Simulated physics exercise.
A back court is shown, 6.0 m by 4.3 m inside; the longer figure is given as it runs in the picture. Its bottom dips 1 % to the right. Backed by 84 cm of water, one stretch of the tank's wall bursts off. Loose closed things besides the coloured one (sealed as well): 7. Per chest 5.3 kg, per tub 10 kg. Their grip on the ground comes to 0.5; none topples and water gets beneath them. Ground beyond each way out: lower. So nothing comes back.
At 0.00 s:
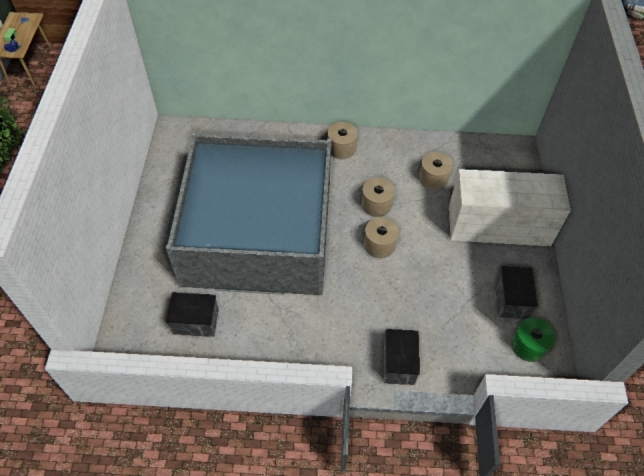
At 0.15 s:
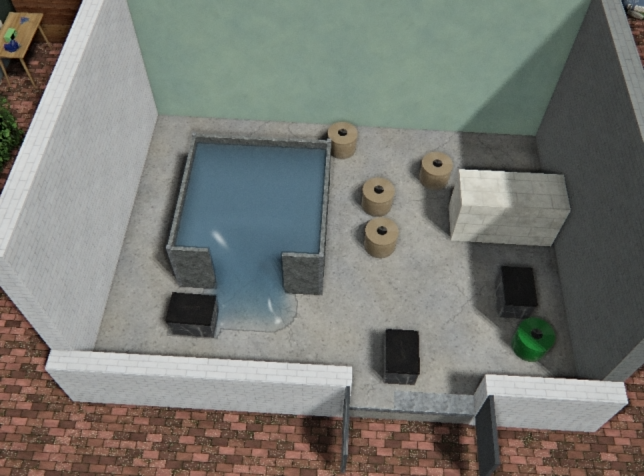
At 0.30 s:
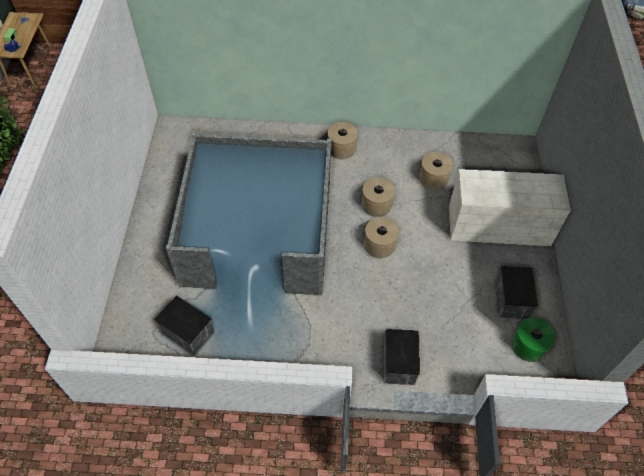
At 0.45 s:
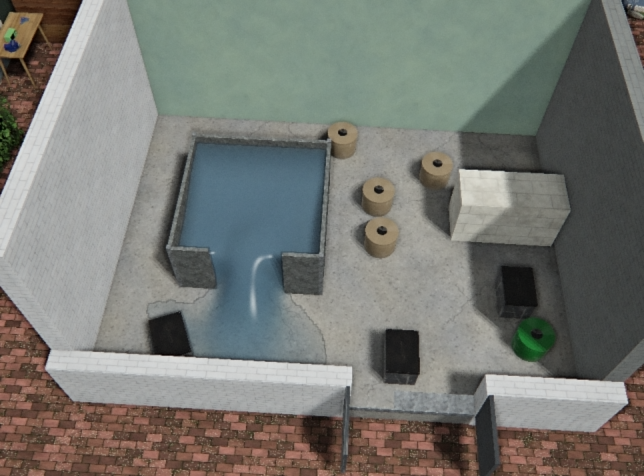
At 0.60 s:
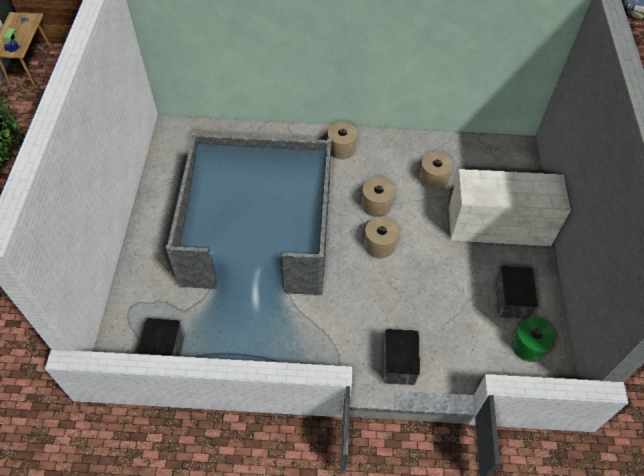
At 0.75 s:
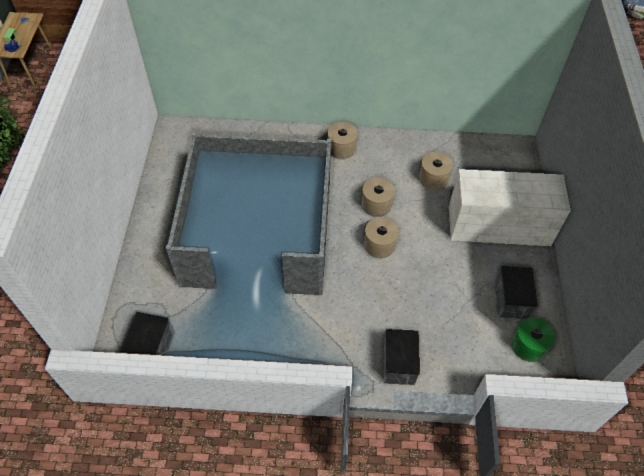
In a walled back court, the front of a water tank burst open and water poured out across the floor, pushing one black chest toward the left corner while everything else stayed still.
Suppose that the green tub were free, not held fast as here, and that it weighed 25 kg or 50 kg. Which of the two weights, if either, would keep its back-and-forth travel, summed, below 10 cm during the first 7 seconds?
Only the heavier.
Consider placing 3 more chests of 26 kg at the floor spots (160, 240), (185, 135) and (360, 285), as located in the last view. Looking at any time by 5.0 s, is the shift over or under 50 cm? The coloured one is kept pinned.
Going through them in that order, the answers are too far, too far and not too far.
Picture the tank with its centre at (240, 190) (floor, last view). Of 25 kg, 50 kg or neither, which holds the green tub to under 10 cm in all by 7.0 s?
Result, then: Heavier one only.
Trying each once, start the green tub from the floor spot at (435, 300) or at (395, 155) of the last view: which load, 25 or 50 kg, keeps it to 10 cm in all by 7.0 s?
Try 1: Greater mass required. Try 2: Greater mass required.
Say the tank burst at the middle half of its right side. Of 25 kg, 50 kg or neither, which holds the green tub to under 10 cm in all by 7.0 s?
So no choice works.
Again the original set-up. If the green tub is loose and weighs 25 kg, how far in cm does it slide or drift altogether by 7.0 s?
All together it comes to about 140 cm.
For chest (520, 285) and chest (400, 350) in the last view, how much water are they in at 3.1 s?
About 24 and 7 cm.
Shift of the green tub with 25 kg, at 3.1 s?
About 60 cm.
After 1.4 s the green tub would be 1 cm from its start with 25 kg and 0 cm from its start with 50 kg; 0 cm of water round it then.
After 3.1 s the green tub would be 56 cm from its start with 25 kg and 1 cm from its start with 50 kg; 11 cm of water round it then.
After 4.9 s the green tub would be 79 cm from its start with 25 kg and 1 cm from its start with 50 kg; 18 cm of water round it then.
After 7.0 s the green tub would be 79 cm from its start with 25 kg and 1 cm from its start with 50 kg; 13 cm of water round it then.
